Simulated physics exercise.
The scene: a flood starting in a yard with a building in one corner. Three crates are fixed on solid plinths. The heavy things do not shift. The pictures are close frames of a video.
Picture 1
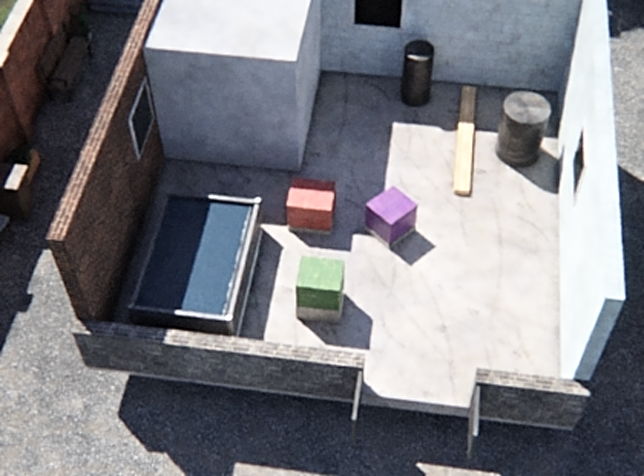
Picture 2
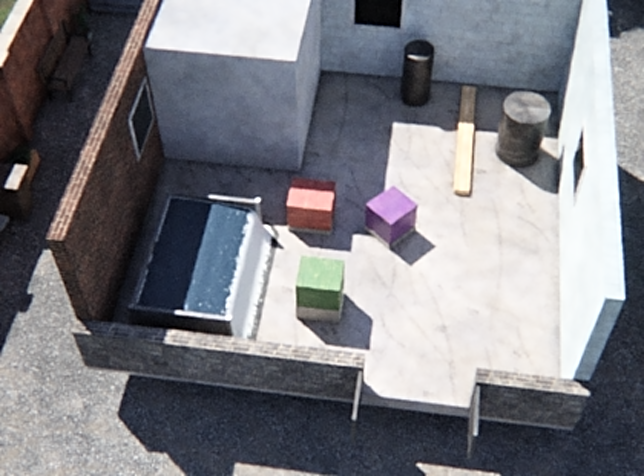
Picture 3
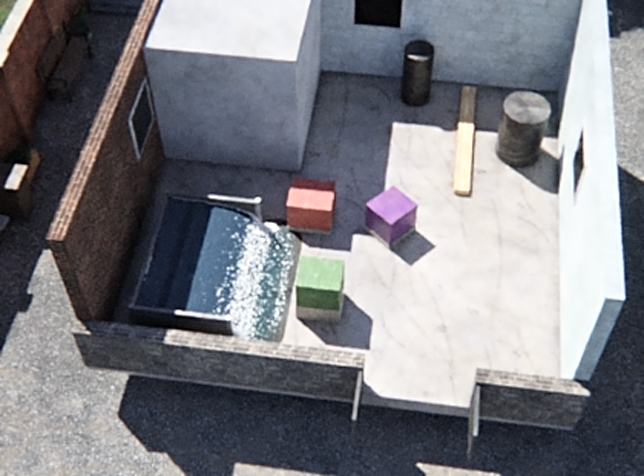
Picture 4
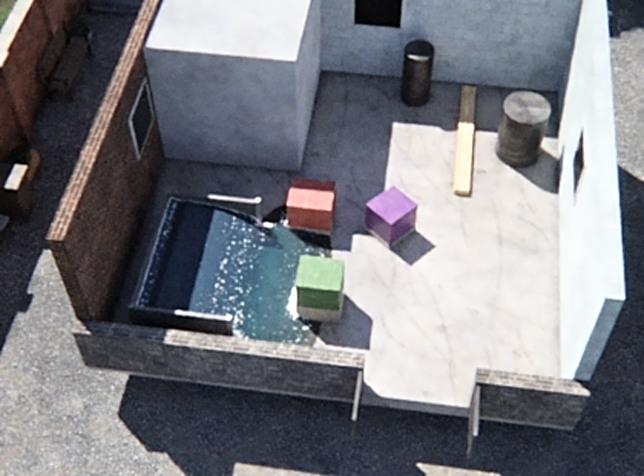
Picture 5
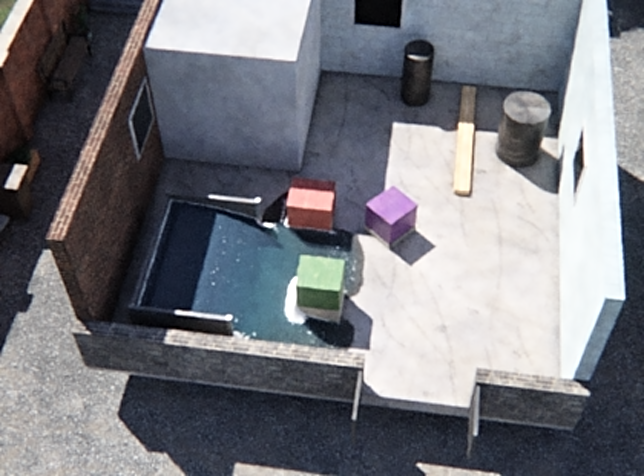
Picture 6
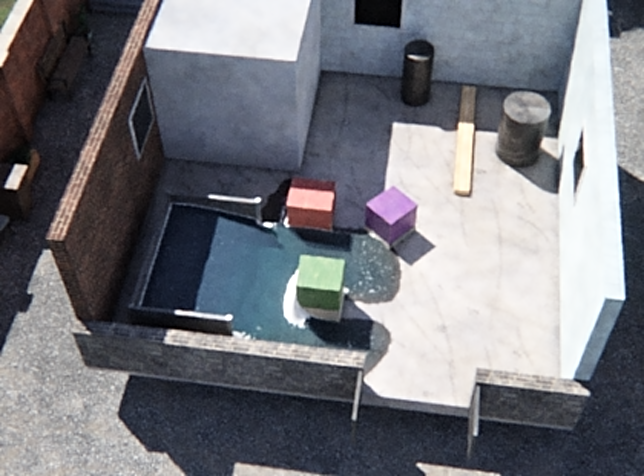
The footage shows a walled yard where water bursts from the right side of a rectangular tank, surges rightward across the paved floor around the red and green blocks, and spreads toward the purple block and front wall.
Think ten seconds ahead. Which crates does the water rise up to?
The purple crate is wetted; the green crate is wetted; the red crate is wetted.
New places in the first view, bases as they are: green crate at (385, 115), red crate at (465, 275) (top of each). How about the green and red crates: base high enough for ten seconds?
Then: The green crate is safe, the red crate gets wet.
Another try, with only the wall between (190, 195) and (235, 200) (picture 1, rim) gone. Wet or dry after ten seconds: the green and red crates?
In short: Green crate keeps dry; red crate is wetted.
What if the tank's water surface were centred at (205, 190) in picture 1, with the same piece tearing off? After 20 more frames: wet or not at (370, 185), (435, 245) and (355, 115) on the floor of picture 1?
In turn: Wet, flooded, not flooded.
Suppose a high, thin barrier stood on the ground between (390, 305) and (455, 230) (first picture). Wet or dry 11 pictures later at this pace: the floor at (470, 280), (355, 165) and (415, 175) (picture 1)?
In turn: No water, under water, covered.
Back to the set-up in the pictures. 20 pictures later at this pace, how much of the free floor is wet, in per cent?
I make it 60 per cent.
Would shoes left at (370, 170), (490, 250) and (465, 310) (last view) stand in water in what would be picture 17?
One after the other: Awash, under water, flooded.
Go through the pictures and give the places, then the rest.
The first picture shows the tank at (198, 255) is whole and still.
In the second picture, the front is at a hidden place, out from the gap at (244, 276).
In the third picture, water pours out at (245, 277) and has run to a hidden place.
In the fourth picture, water pours out at (245, 278) and has run to a hidden place.
In the fifth picture, water pours out at (245, 278) and has run to a hidden place.
In the sixth picture, water pours out at (245, 278) and has run to (379, 354).
A moment on, water covers 35 % of the floor; the purple crate water round its plinth, the green crate water round its plinth, the red crate water round its plinth.
Next, water covers 50 % of the floor; the purple crate water round its plinth, the green crate water round its plinth, the red crate water round its plinth.
Then, water covers 60 % of the floor; the purple crate water round its plinth, the green crate water round its plinth, the red crate water round its plinth.
Later, water covers 90 % of the floor; the purple crate water round its plinth, the green crate water round its plinth, the red crate water round its plinth.
In the end, water covers 95 % of the floor; the purple crate was topped, the green crate was topped, the red crate was topped.
